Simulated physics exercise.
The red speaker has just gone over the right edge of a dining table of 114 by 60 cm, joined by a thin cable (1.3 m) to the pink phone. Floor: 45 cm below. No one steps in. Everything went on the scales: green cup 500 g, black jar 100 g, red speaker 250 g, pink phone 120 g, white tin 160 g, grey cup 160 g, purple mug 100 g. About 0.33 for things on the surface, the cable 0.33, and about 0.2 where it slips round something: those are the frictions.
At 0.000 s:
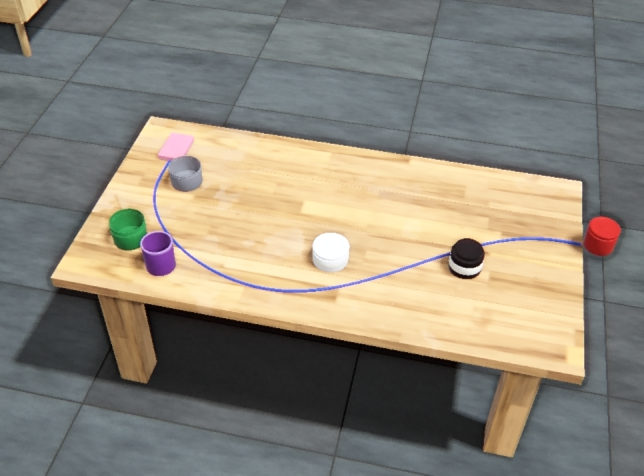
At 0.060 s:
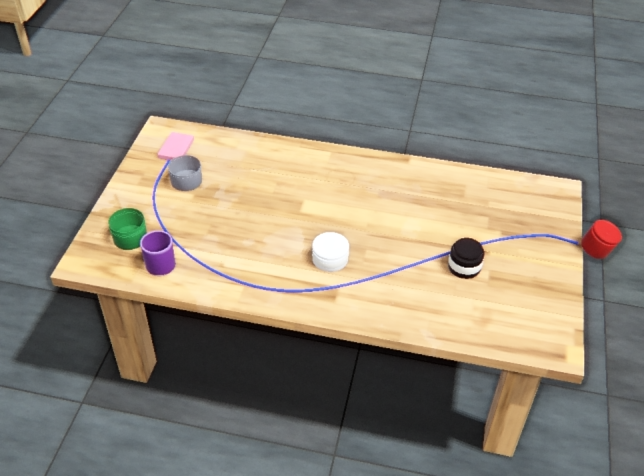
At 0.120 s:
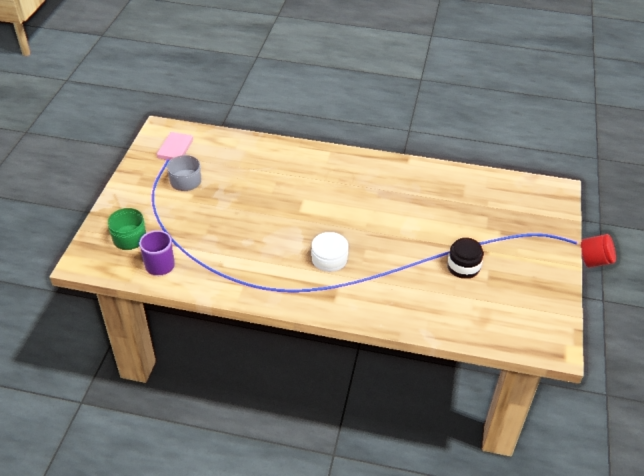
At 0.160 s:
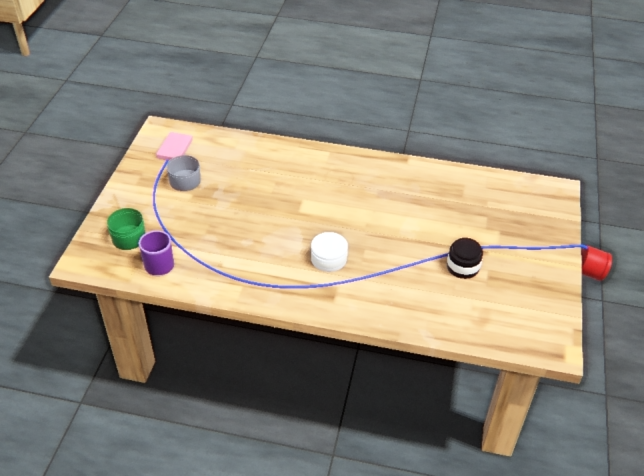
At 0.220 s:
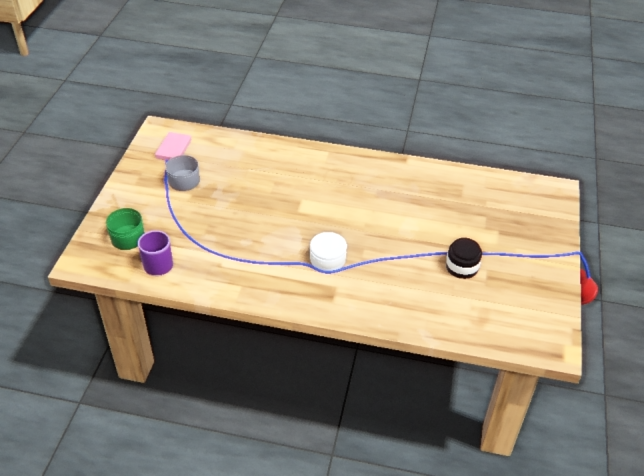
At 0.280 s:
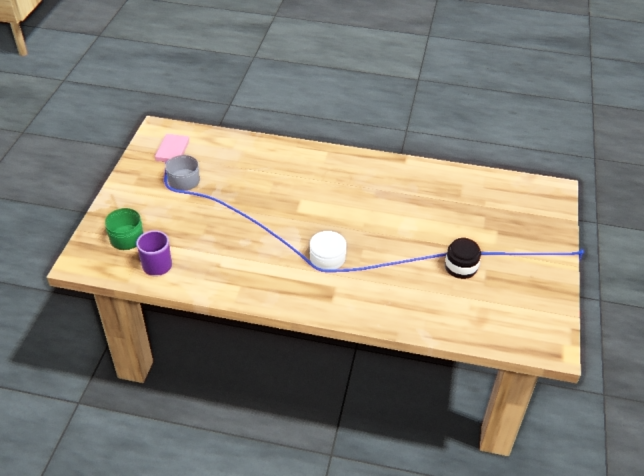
A light wooden dining table stands on grey floor tiles, seen from above and in front by a camera that hardly shifts. A pink phone and grey cup sit at the back left, green cup and purple mug at left, white tin mid-table, black jar at right. Beyond the right edge, a red speaker tips and drops out of sight, drawing the blue cable straighter against the grey cup and white tin.
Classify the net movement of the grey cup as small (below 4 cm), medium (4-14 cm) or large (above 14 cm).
Medium.
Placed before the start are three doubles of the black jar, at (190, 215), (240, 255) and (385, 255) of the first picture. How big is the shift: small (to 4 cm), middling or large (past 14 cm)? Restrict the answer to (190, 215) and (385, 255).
The first would move a fair bit, and the second would move just a bit.
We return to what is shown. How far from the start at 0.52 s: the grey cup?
Approx. shift - grey cup 8 cm.
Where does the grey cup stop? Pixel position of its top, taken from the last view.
It comes to rest at about (216, 163).
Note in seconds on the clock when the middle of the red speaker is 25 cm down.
Time: 0.32 s.
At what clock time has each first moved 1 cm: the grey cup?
Grey cup: Roughly 0.30 s.
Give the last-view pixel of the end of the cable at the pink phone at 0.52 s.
Close to (193, 185) in the last picture.
By 0.5 s, the cable's tail end at (193, 185); grey cup 8 cm off its start, pink phone 12 cm off its start, white tin 11 cm off its start.
By 0.7 s, the cable's tail end at (199, 188); grey cup 9 cm off its start, pink phone 15 cm off its start, white tin 12 cm off its start.
By 1.0 s, the cable's tail end at (199, 188); grey cup 9 cm off its start at (216, 163), pink phone 15 cm off its start at (178, 182), white tin 12 cm off its start at (349, 211).
By 1.2 s, the cable's tail end at (199, 188); grey cup 9 cm off its start, pink phone 15 cm off its start, white tin 12 cm off its start.
By 2.4 s, the cable's tail end at (199, 188); grey cup 9 cm off its start at (216, 163), pink phone 15 cm off its start at (178, 182), white tin 12 cm off its start at (349, 211), red speaker over the edge.
